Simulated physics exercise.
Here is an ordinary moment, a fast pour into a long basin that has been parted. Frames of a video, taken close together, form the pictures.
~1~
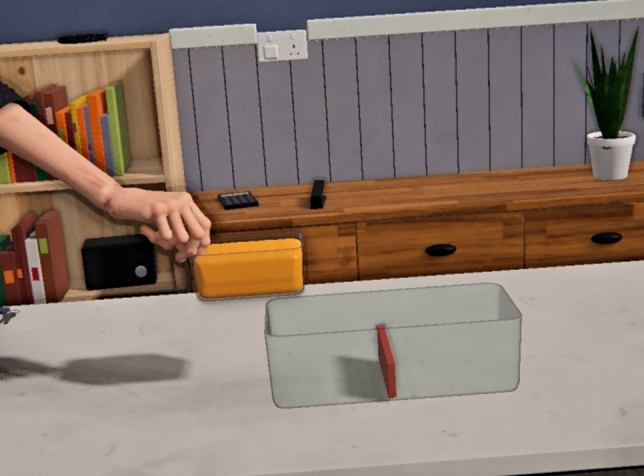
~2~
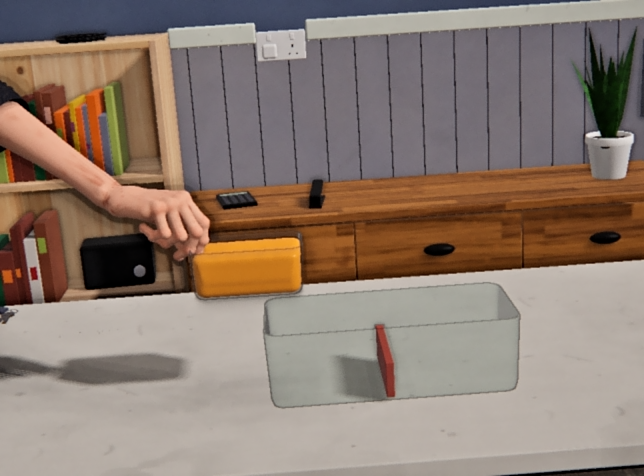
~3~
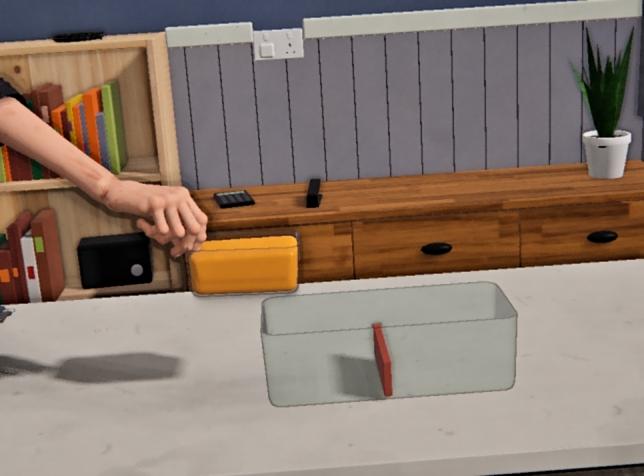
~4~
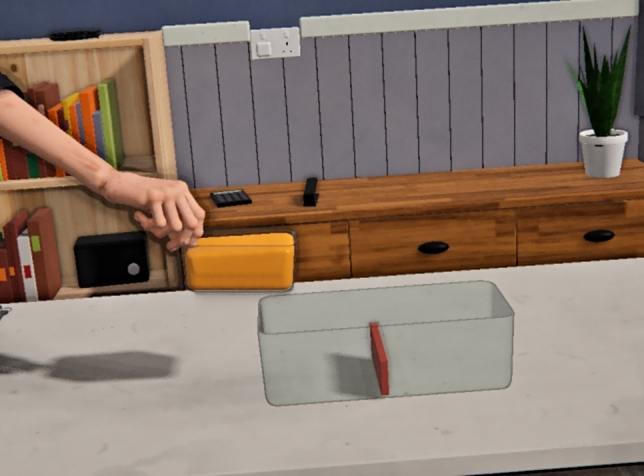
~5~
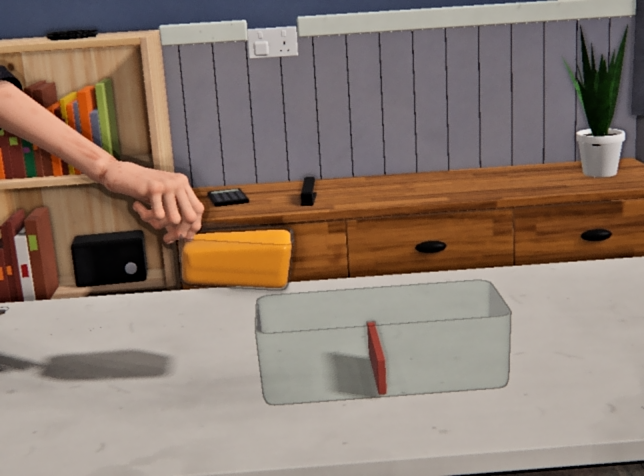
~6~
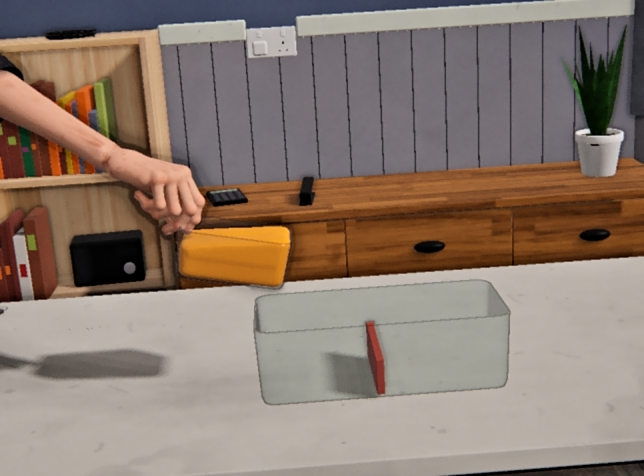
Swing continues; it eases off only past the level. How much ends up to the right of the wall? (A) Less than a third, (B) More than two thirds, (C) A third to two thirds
The answer is C.
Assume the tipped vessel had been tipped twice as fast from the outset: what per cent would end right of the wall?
Something like 60 in a hundred.
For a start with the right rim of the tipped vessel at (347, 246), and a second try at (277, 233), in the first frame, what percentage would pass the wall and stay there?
Close to 95 in a hundred, then close to 5 in a hundred.
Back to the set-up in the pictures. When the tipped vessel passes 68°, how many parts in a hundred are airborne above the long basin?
I'd put it near 40 per cent.
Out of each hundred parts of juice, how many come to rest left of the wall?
Close to 45 in a hundred.
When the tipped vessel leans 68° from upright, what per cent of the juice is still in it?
Around 40 percent remains.
A moment on, the tilt is 68° and 40 per cent is still to pour, 19 is left of the wall and 0 right of it.
Next, the tilt is 105° and 5 per cent is still to pour, 36 is left of the wall and 51 right of it.
Then the tilt is 113° and 0 per cent is still to pour, 47 is left of the wall and 51 right of it.
Later the tilt is 113° and 0 per cent is still to pour, 47 is left of the wall and 52 right of it.
Finally, 47 per cent lies left of the wall, 52 right of it and 1 outside.
